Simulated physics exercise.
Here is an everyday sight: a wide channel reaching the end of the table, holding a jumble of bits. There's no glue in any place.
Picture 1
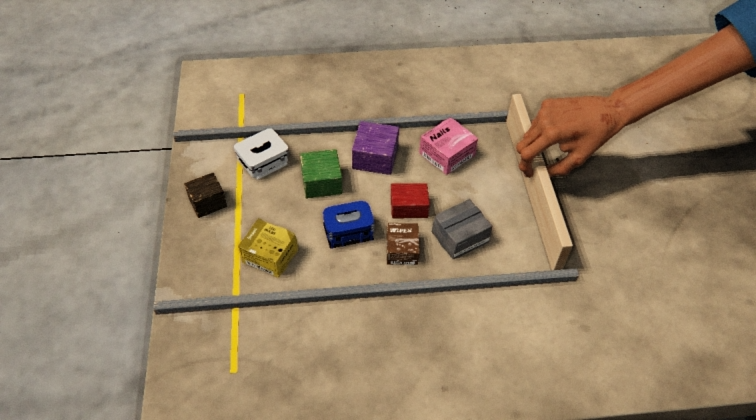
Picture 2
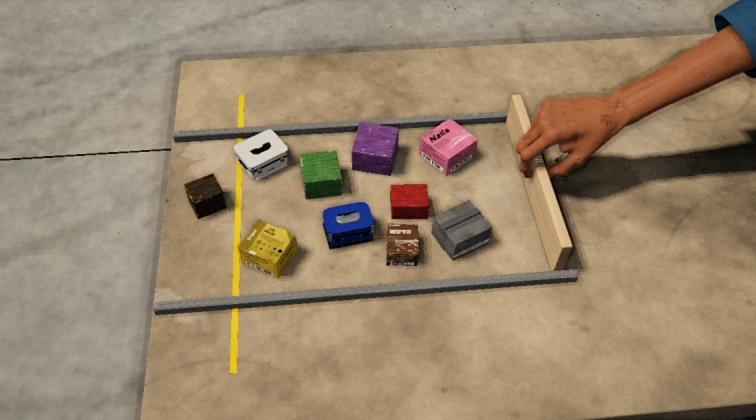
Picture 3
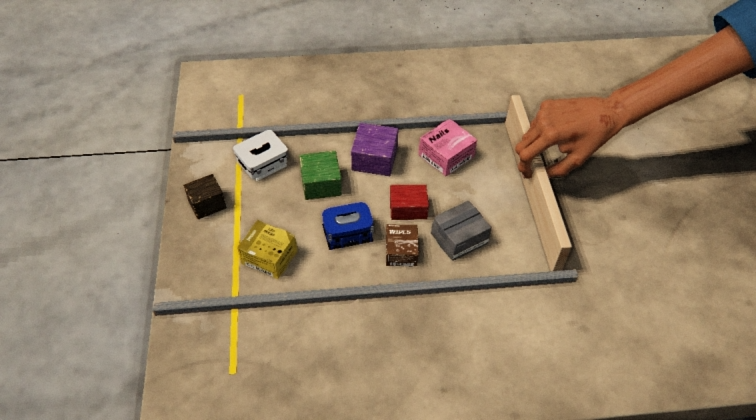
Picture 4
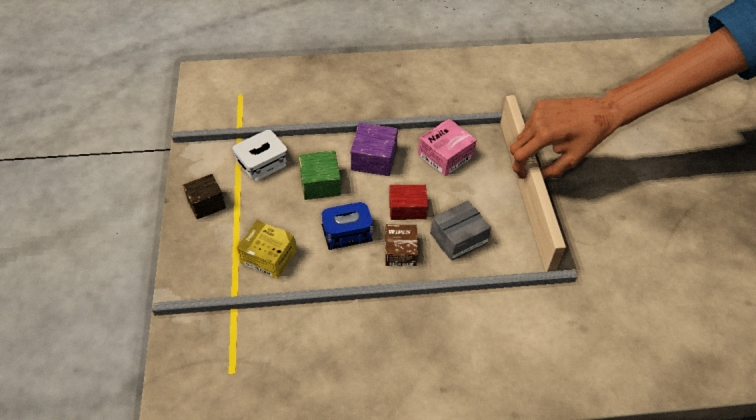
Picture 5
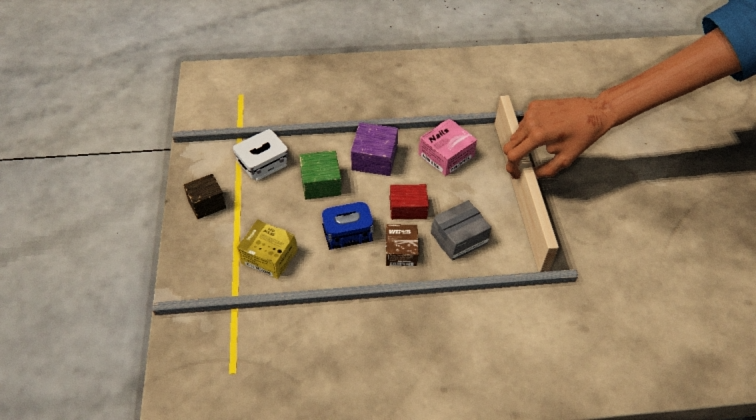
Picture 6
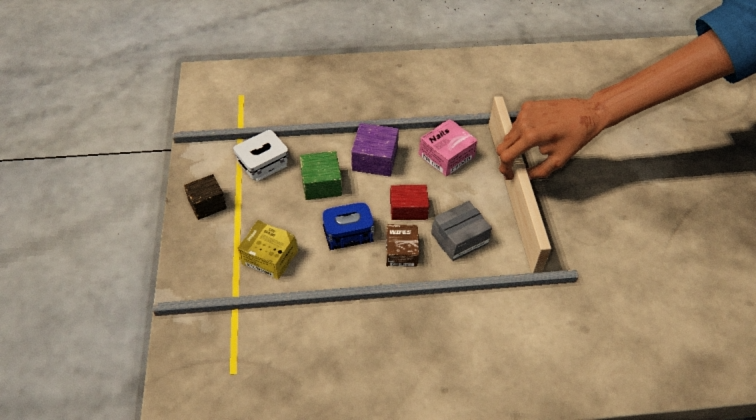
On a tabletop channel, a hand slides a board slightly left toward scattered, unmoving blocks.
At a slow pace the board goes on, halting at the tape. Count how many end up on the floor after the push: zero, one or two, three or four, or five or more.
One or two.
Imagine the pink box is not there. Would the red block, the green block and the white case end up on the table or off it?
In that case the red block stays where it is, the green block stays where it is, the white case stays where it is.
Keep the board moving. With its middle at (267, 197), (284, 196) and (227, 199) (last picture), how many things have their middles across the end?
Taking the three positions in turn, the counts come to 1, 0 and 3.
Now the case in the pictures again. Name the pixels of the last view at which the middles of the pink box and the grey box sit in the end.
The pink box at (217, 152), the grey box at (213, 246).
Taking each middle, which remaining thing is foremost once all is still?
The purple block is foremost.
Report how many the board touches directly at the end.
4 of them.
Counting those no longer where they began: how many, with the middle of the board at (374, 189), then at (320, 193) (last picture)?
By the first moment it's 8, by the second it's 9.
A little later, none off yet; black block at rest near (206, 197); white case at rest near (262, 156); yellow box at rest near (268, 250).
Next, none off yet; black block at rest near (206, 197); white case shifted about its own width near (210, 154); yellow box shifted about its own width near (219, 261).
When it is over, the number that fall off is one or two; down, yellow box and white case.
